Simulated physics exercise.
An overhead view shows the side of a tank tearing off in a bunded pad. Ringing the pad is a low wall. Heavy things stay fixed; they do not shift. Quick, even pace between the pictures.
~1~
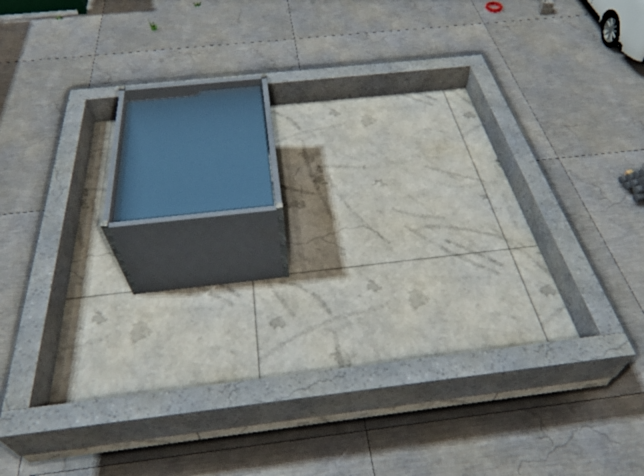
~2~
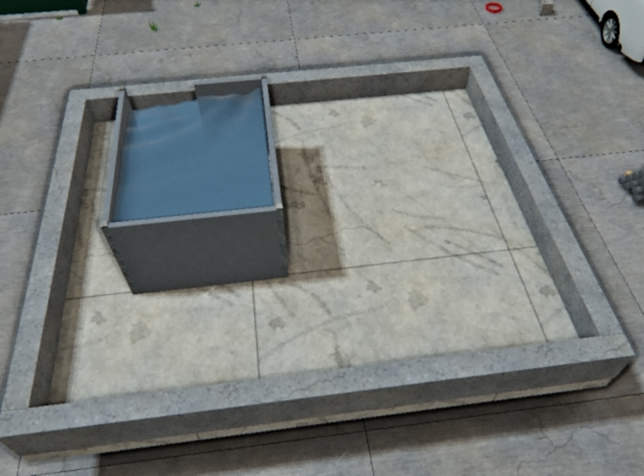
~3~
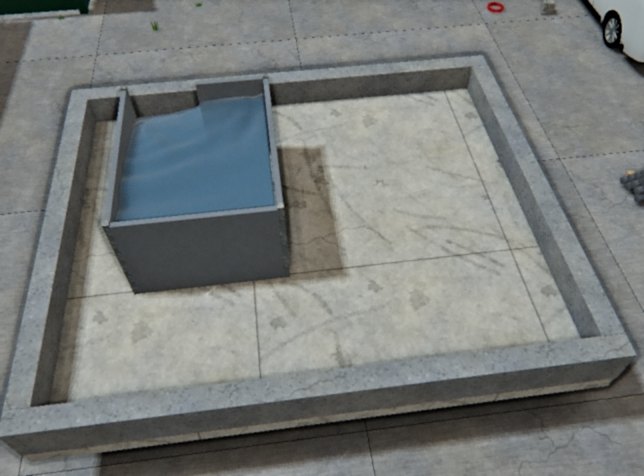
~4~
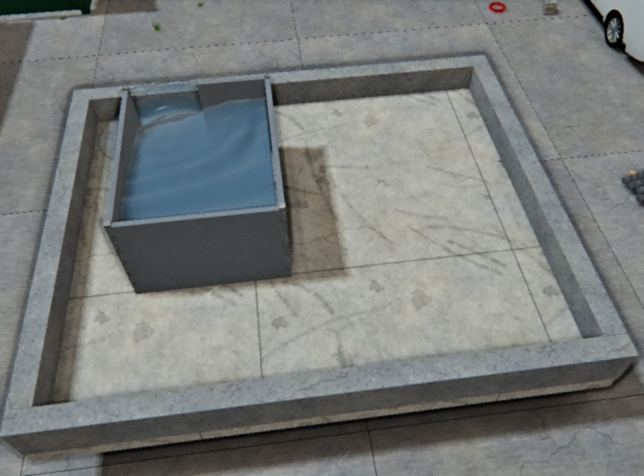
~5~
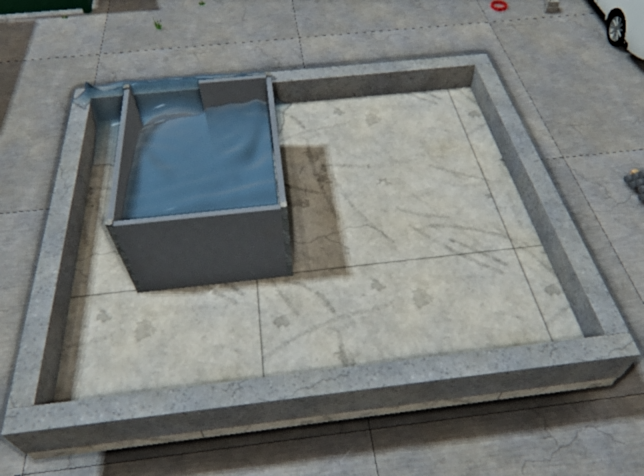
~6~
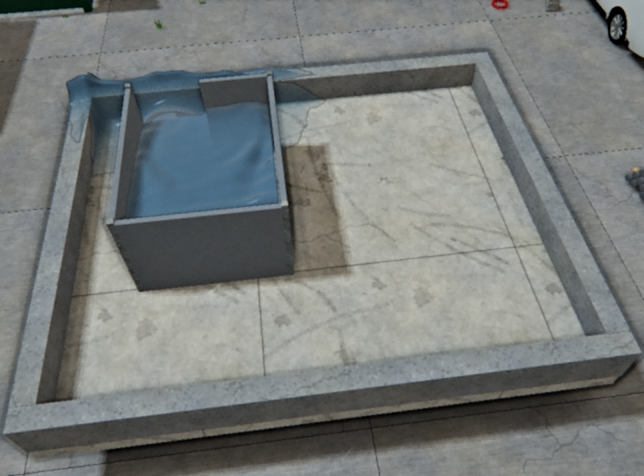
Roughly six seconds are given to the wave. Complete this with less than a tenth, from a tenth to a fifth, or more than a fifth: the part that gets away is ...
The part that gets away is from a tenth to a fifth.
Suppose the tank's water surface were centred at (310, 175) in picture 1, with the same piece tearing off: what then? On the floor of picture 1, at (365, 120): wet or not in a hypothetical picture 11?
Outcome at that point: Inundated.
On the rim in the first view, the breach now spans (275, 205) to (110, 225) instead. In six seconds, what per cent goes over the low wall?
About 18 %.
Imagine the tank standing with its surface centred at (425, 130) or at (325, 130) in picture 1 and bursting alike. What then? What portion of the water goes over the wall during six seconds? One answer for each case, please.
About 12 per cent for the first and about 12 per cent for the second.
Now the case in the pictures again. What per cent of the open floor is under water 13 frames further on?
I'd estimate some 65 per cent.
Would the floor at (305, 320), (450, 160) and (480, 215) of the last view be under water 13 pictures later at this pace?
First spot spared, second spot swamped, third spot swamped.
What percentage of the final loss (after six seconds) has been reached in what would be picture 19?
Around 95 percent.
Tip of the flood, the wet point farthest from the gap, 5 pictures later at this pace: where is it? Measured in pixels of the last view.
Somewhere around (461, 89).
A moment on, water covers 20 % of the floor; the low wall has let 4 % over.
Next, water covers 30 % of the floor; the low wall has let 8 % over.
Then, water covers 55 % of the floor; the low wall has let 17 % over.
Later, water covers 70 % of the floor; the low wall has let 18 % over.
In the end, water covers 80 % of the floor; the low wall has let 18 % over.
